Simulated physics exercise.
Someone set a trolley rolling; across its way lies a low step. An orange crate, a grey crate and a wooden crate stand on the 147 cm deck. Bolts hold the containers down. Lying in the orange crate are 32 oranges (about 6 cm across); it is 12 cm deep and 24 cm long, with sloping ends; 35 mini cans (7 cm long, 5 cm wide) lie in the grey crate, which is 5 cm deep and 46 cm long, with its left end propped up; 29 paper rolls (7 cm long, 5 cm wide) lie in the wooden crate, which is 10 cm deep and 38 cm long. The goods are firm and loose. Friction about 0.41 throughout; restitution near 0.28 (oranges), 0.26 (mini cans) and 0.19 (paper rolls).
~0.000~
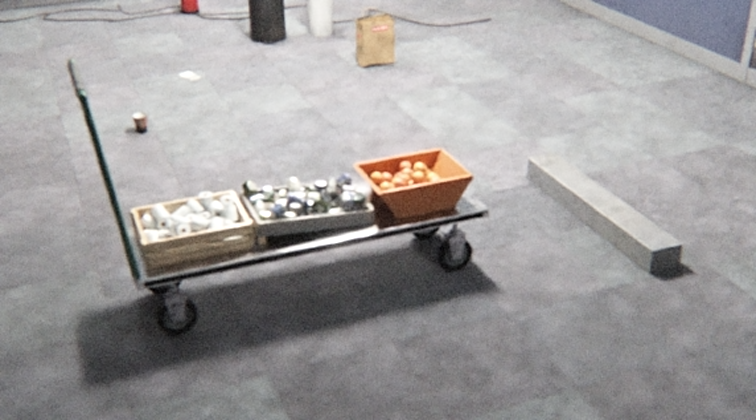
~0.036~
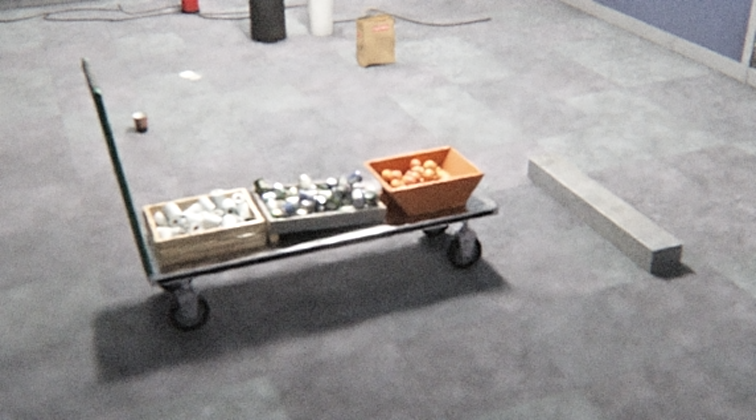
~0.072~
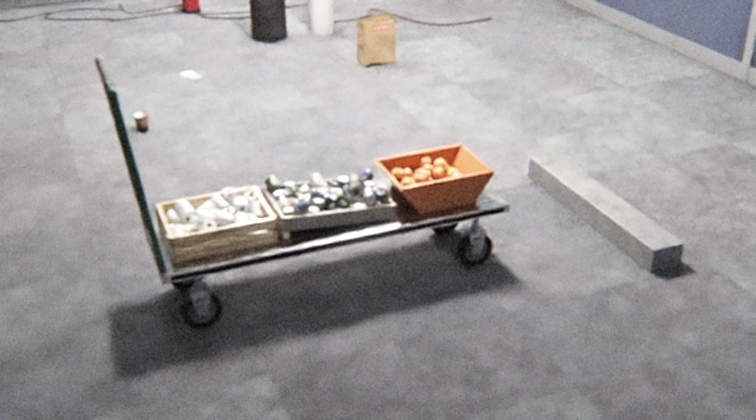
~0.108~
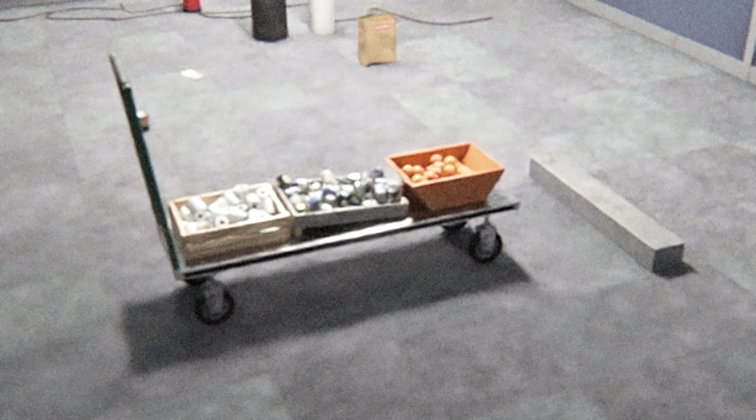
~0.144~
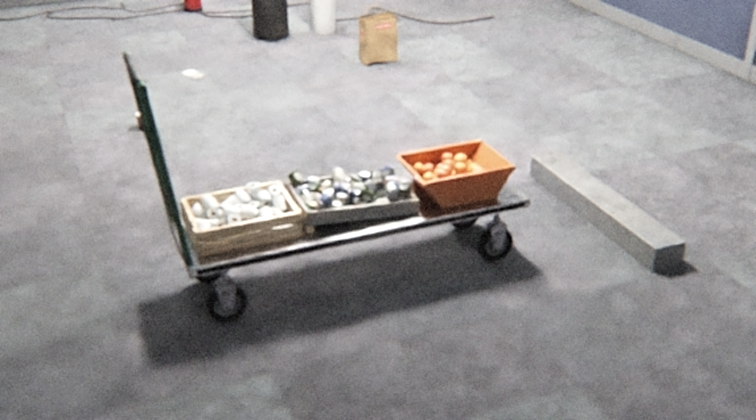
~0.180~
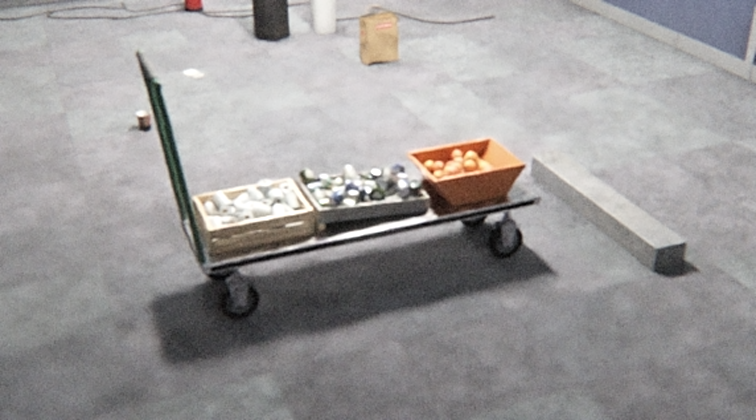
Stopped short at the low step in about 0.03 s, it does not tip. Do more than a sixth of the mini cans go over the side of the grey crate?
No.
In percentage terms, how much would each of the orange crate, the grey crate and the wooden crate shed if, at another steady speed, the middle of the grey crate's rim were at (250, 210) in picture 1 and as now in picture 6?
In that case you'd see orange crate at 20, grey crate at 40 and wooden crate at 10 percent.
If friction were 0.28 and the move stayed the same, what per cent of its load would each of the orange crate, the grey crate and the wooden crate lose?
In that setup orange crate sheds 0 percent, grey crate sheds 10 percent, and wooden crate sheds 0 percent.
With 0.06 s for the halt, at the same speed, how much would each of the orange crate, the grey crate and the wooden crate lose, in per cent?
With that change, orange crate 0 per cent, grey crate 10 per cent, wooden crate 0 per cent.
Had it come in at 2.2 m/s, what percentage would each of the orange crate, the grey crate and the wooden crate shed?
In that case the orange crate sheds 10 per cent of its load, the grey crate 30 per cent, and the wooden crate 0 per cent.
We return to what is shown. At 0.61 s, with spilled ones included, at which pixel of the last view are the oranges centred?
In the last picture they centre on about (559, 156).
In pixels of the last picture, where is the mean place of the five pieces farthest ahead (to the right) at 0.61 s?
Close to (575, 144) in the last view.
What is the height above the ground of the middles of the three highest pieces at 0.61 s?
I'd guess about 42 cm.
After 0.51 s, impact.
After 0.61 s, 0 of 32 out of the orange crate, 1 of 35 out of the grey crate and 0 of 29 out of the wooden crate.
After 0.73 s, 0 of 32 out of the orange crate, 2 of 35 out of the grey crate and 0 of 29 out of the wooden crate.
After 0.96 s, 0 of 32 out of the orange crate, 3 of 35 out of the grey crate and 0 of 29 out of the wooden crate.
When it is over (at 1.47 s), 0 of 32 out of the orange crate, 3 of 35 out of the grey crate and 0 of 29 out of the wooden crate. Asked share, 3 of 35, 9 per cent.
